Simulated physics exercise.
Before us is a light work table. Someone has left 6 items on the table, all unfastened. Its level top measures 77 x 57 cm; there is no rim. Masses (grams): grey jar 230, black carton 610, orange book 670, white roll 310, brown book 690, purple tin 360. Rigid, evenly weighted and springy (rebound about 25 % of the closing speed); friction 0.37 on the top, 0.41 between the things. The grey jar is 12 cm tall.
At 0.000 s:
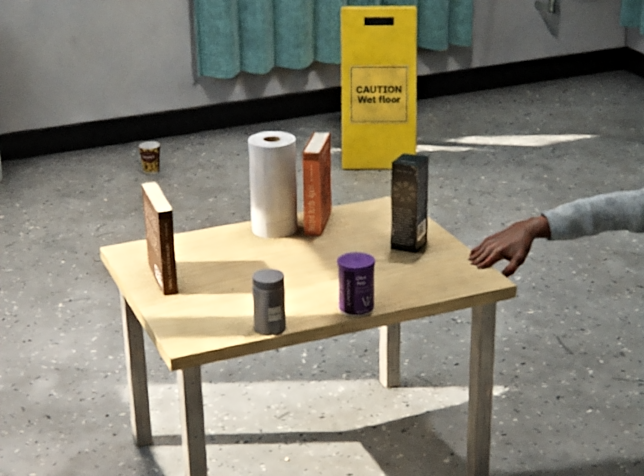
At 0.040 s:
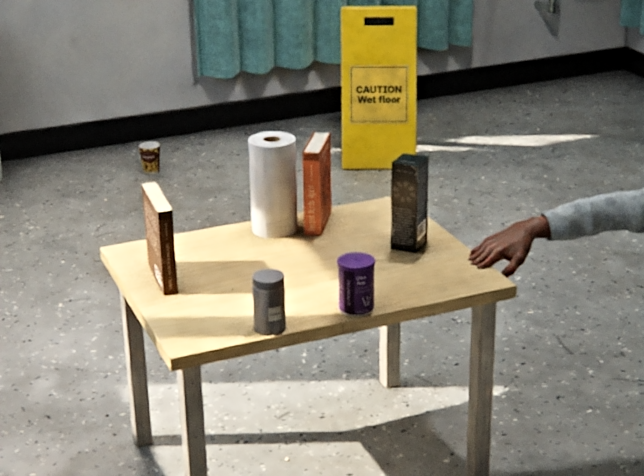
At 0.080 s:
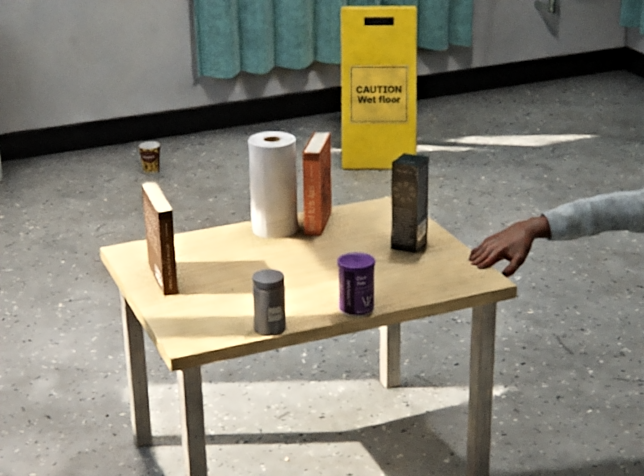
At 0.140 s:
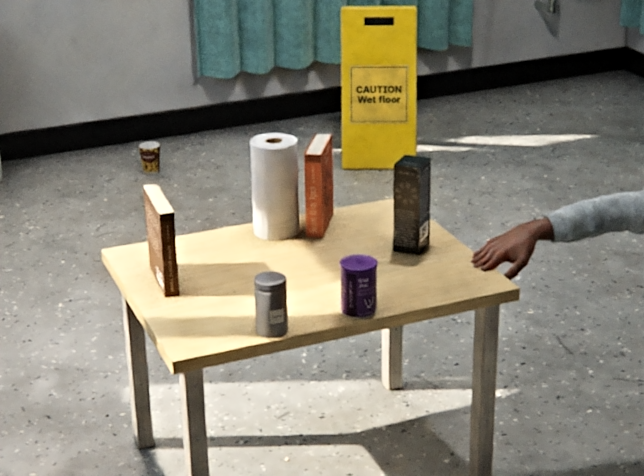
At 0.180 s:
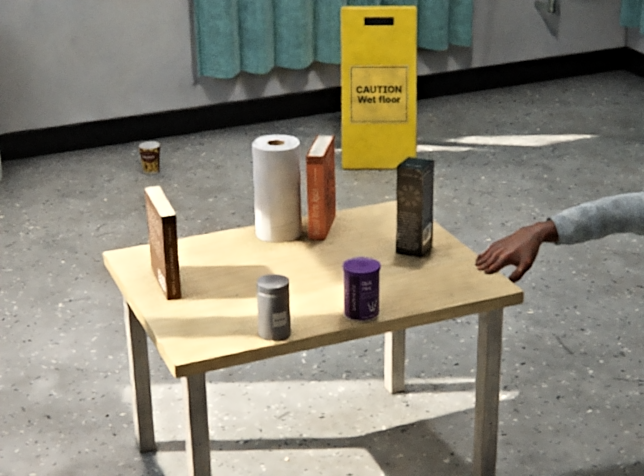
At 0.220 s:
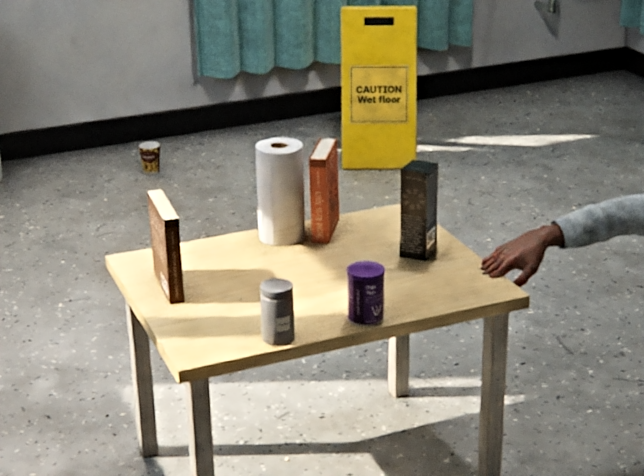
The video shows a hand resting at the right edge of a light wooden table holding two books, a white roll, a dark carton and two small containers; the table then shifts slightly to the right, carrying the items along.
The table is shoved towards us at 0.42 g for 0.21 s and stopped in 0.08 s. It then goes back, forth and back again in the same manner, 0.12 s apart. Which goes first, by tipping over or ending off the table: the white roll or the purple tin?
The second of the two, the purple tin.
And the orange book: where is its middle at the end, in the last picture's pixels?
At about (362, 213).
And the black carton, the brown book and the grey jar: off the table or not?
The black carton is still on the table; the brown book is still on the table; the grey jar ends off the table.
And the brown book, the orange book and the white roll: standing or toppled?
The brown book is still upright; the orange book topples; the white roll is still upright.
By 0.72 s, table shifted 1 cm; grey jar and purple tin now off the table; white roll 6 cm from its spot near (285, 196); orange book on its side.
By 1.12 s, table shifted 11 cm; orange book on its side; black carton tilted 56°.
When it is over (2.3 s), off the table, grey jar and purple tin; lying over on the table, black carton and orange book; the other 2 within 5 cm of the start. End places, in pixels of the last picture, white roll near (277, 188). White roll was never lost; purple tin went at 0.50 s.
